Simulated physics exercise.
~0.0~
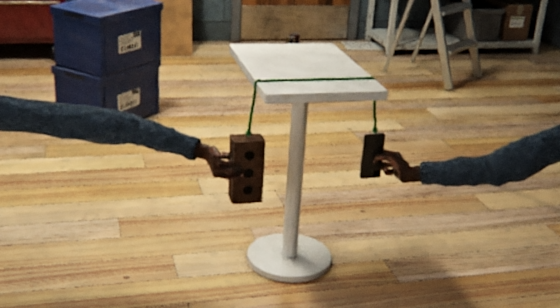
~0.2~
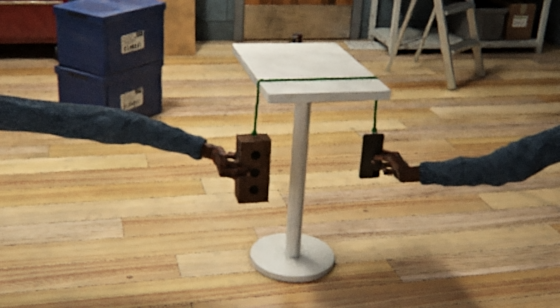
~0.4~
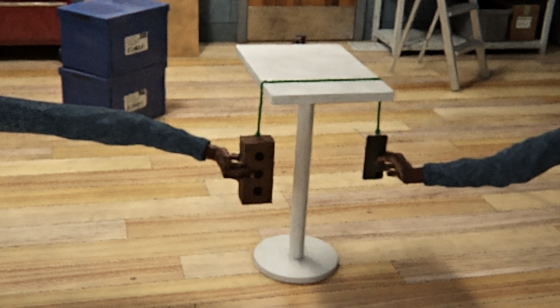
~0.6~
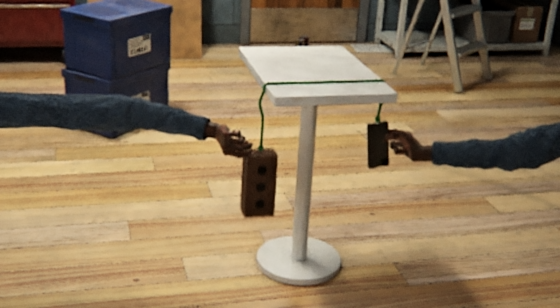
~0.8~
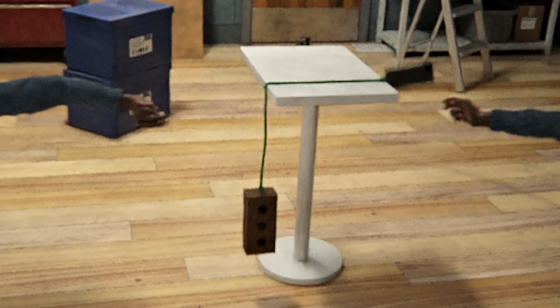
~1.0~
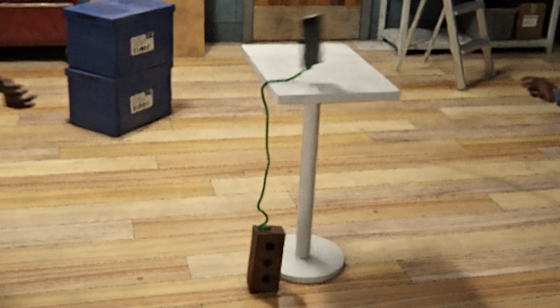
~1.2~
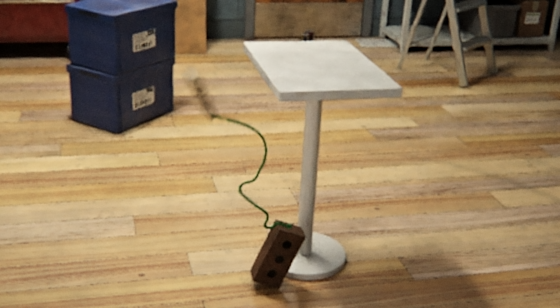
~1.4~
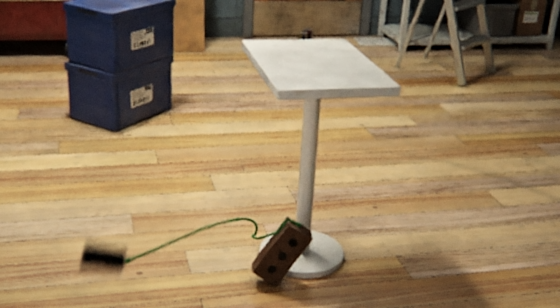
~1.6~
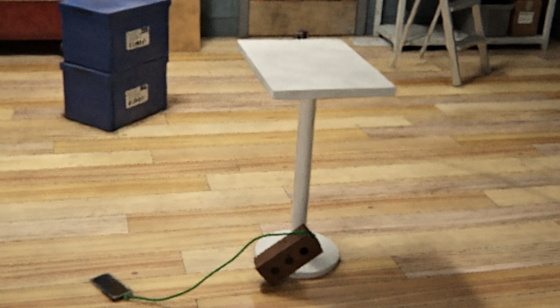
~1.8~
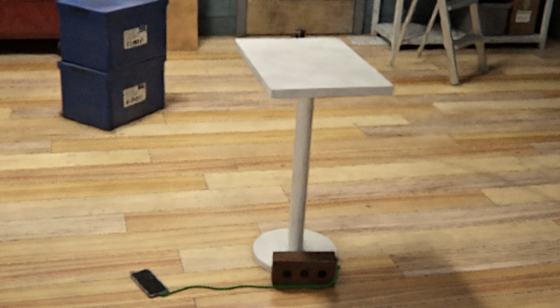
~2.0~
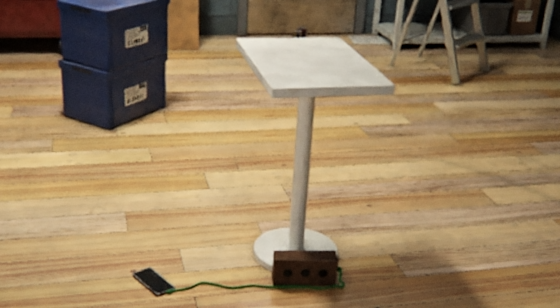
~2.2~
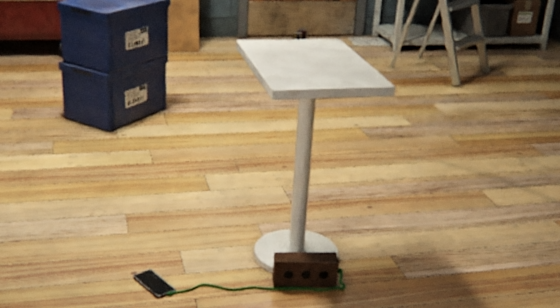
Brick corded to a phone over a white stand dropping as hands let go, dragging the phone across; both end on the floor.
